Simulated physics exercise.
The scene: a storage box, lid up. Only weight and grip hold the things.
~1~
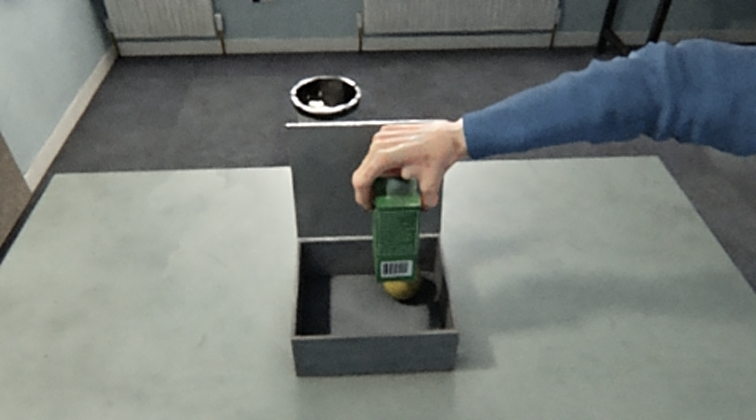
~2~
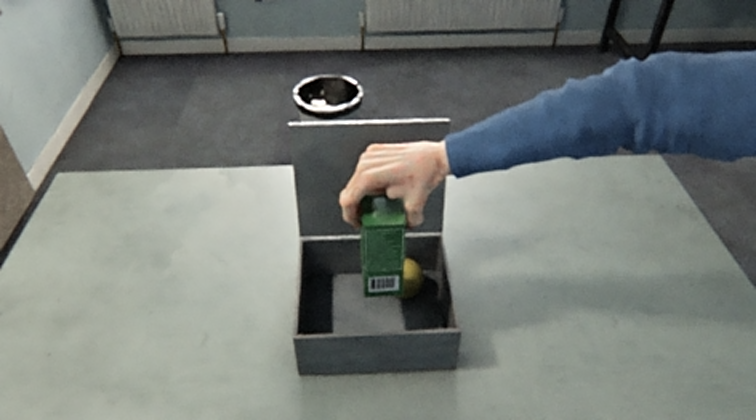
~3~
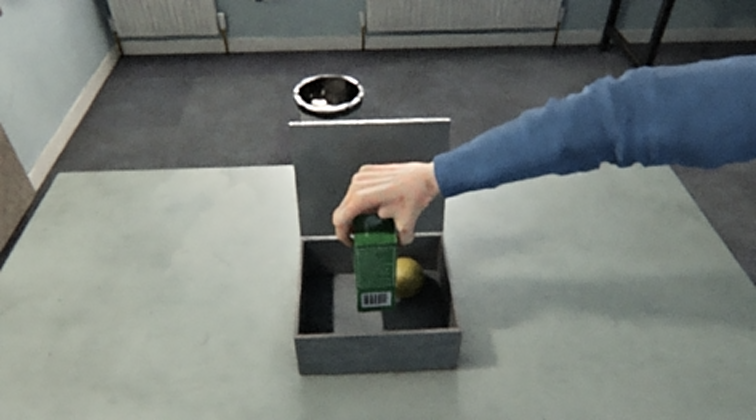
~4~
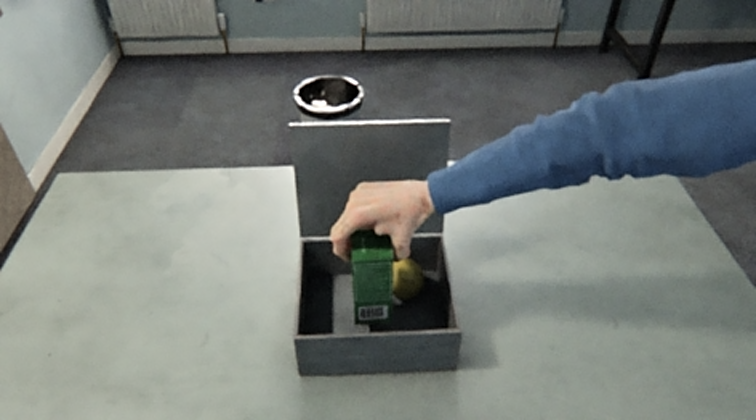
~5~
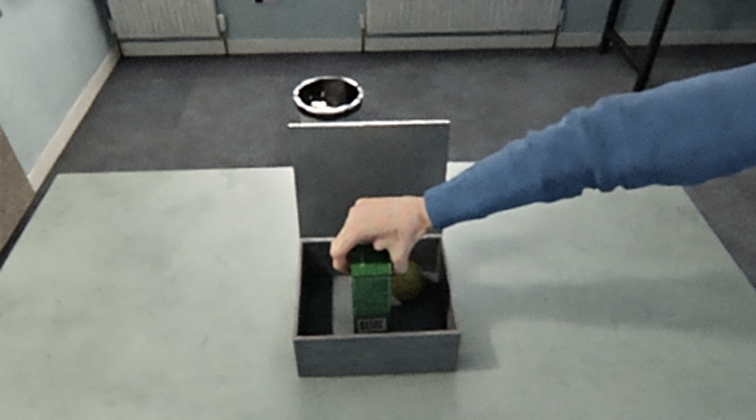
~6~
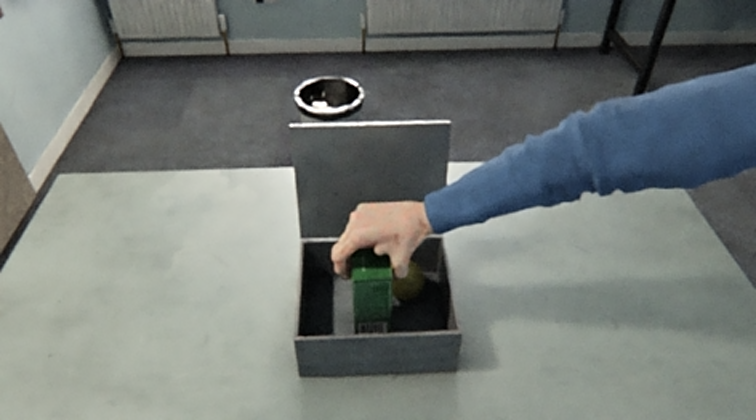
At a storage box on a gray table, a hand in a blue sleeve holds a green carton above the open box, moves it slightly left, and lowers it inside beside a yellow ball, still gripping it.
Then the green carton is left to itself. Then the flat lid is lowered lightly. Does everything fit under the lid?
Outcome: The lid stays ajar.
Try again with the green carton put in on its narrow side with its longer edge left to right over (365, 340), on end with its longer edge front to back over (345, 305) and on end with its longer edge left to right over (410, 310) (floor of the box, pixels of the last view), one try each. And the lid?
First, it shuts flat; second, it is held up; third, it is held up.
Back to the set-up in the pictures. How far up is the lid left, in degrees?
Some 35° above the rim.
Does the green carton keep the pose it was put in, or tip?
The green carton keeps its pose.
Then, 1.10 s past the last view, lid starting down.
Then, 1.40 s past the last view, lid 74° above the rim.
Then, 1.60 s past the last view, lid 54° above the rim.
Then, 1.70 s past the last view, lid 41° above the rim.
Finally, lid 37° above the rim; both still in place. Final places as the last picture's camera would see them, green carton near (371, 294).
